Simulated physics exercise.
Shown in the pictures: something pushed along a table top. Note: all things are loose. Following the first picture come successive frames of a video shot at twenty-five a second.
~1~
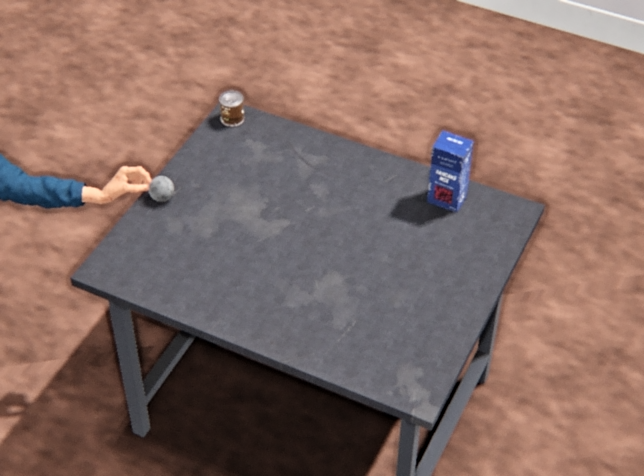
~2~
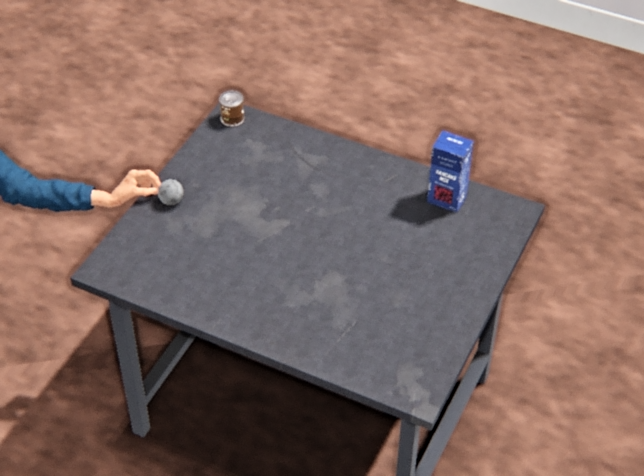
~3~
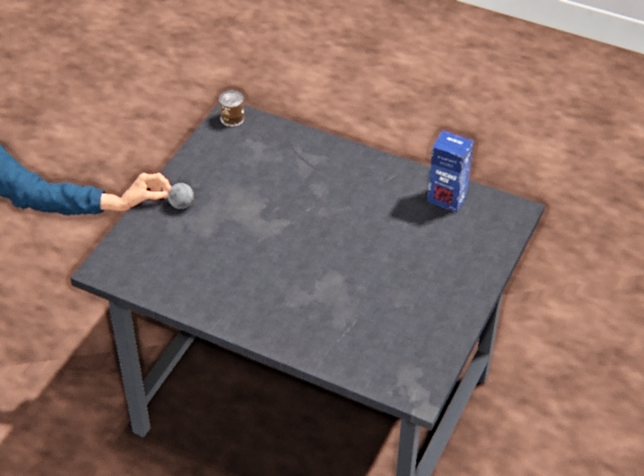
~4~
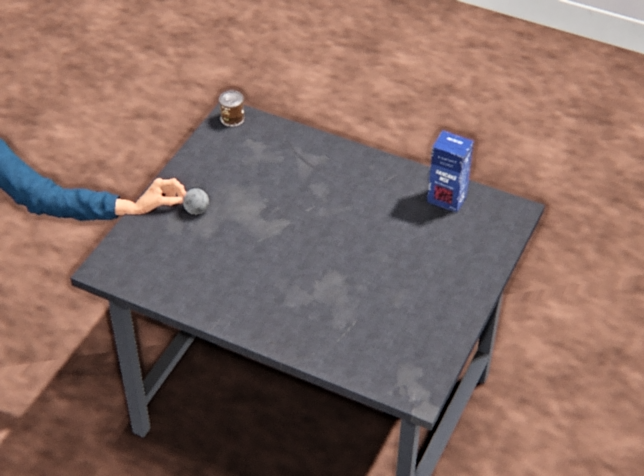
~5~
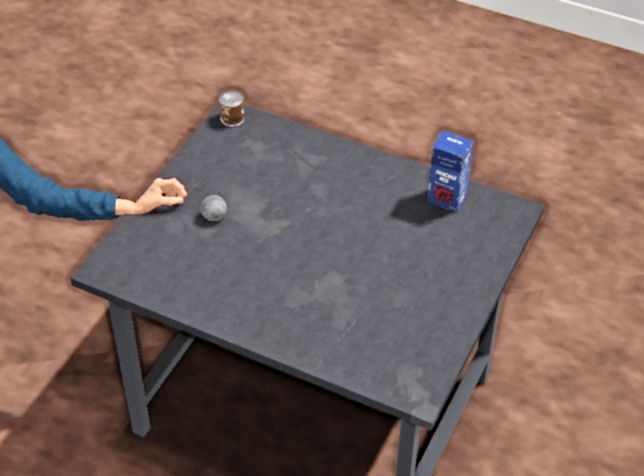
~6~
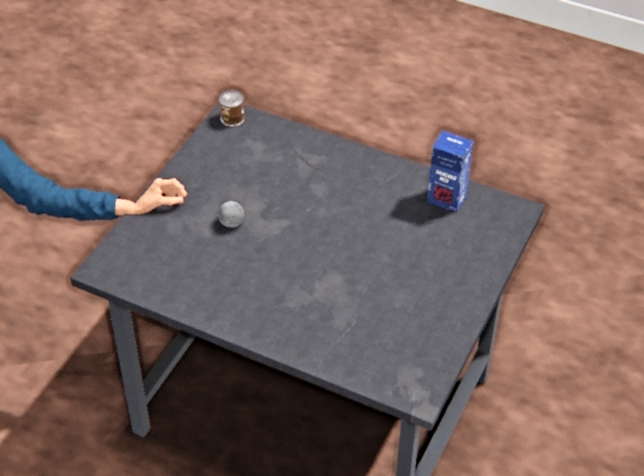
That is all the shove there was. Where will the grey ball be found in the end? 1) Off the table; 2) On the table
Off the table (1).
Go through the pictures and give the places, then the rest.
Under the hand; grey ball (161, 189), in the first picture.
Under the hand; grey ball (171, 192), in the second picture.
Under the hand; grey ball (181, 196), in the third picture.
Grey ball (196, 202), in the fourth picture.
Grey ball (214, 208) rolled about its own width, in the fifth picture.
Grey ball (231, 215) rolled about its own width, in the sixth picture.
Then, 0.30 s after the last picture, grey ball rolled well along near (359, 261).
Then, 0.60 s after the last picture, grey ball rolled well along near (479, 305).
Then, 1.00 s after the last picture, grey ball now off the table.
By the end, off the table, grey ball.
